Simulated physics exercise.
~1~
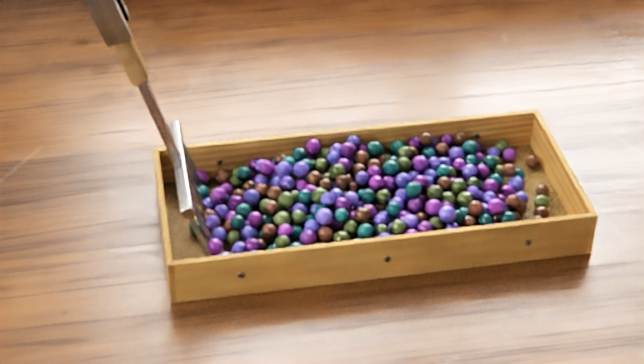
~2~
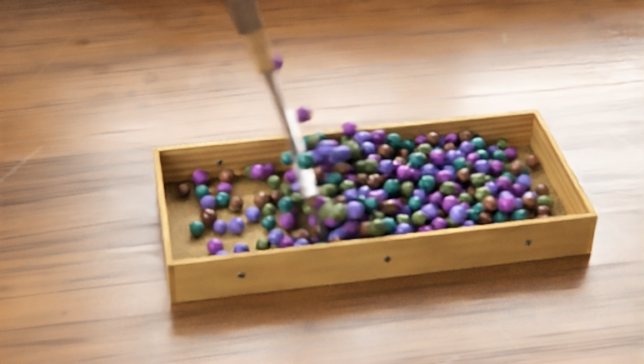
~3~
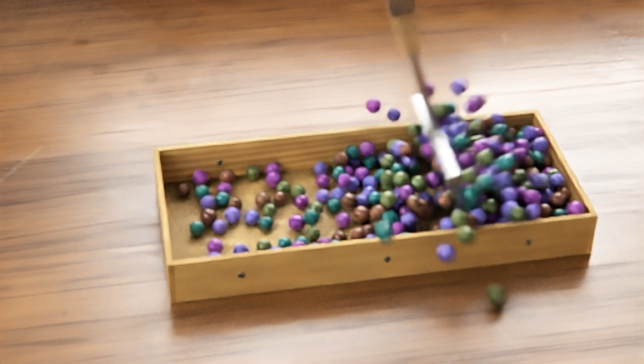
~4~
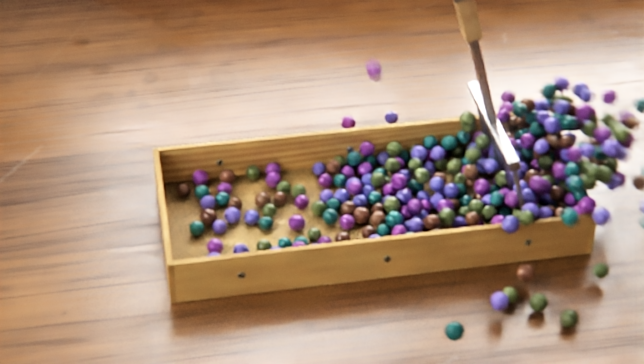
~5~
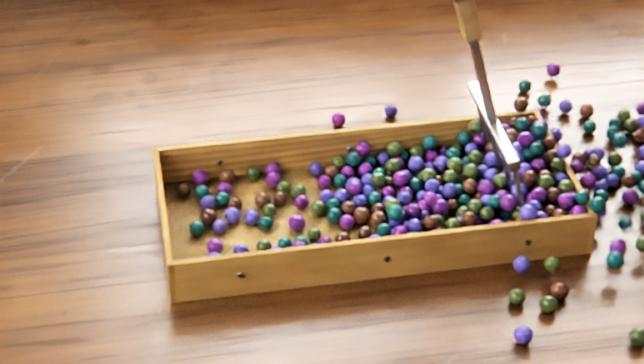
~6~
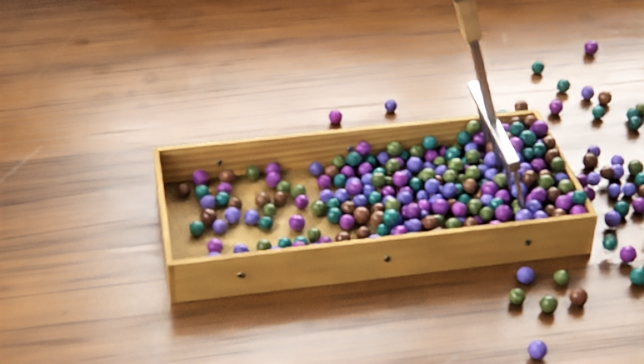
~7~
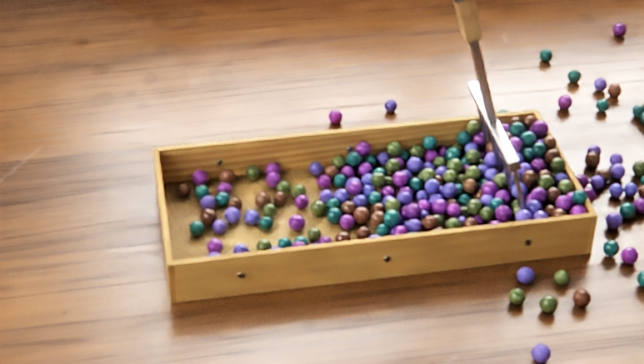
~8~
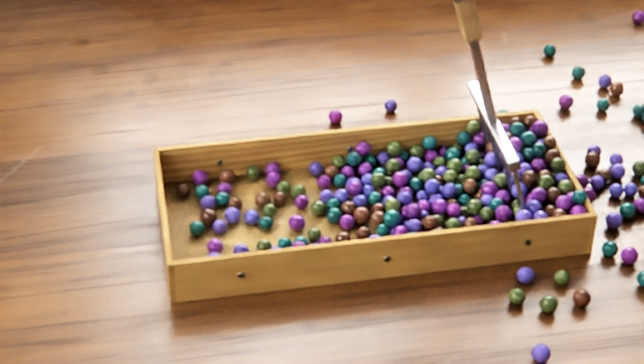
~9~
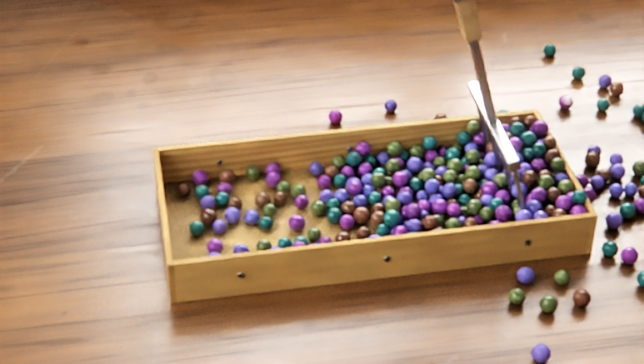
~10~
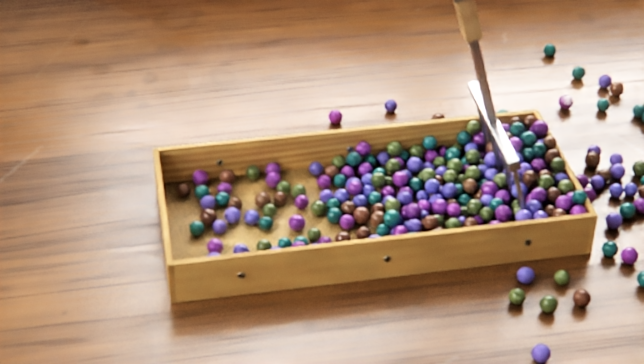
The footage shows a fork-like tool sweeping quickly rightward through small round sweets in purple, green and brown inside a wooden tray, flinging many over the right end. The tool stops near that end, and the spilled pieces scatter and settle on the wooden table while most remain in the tray.
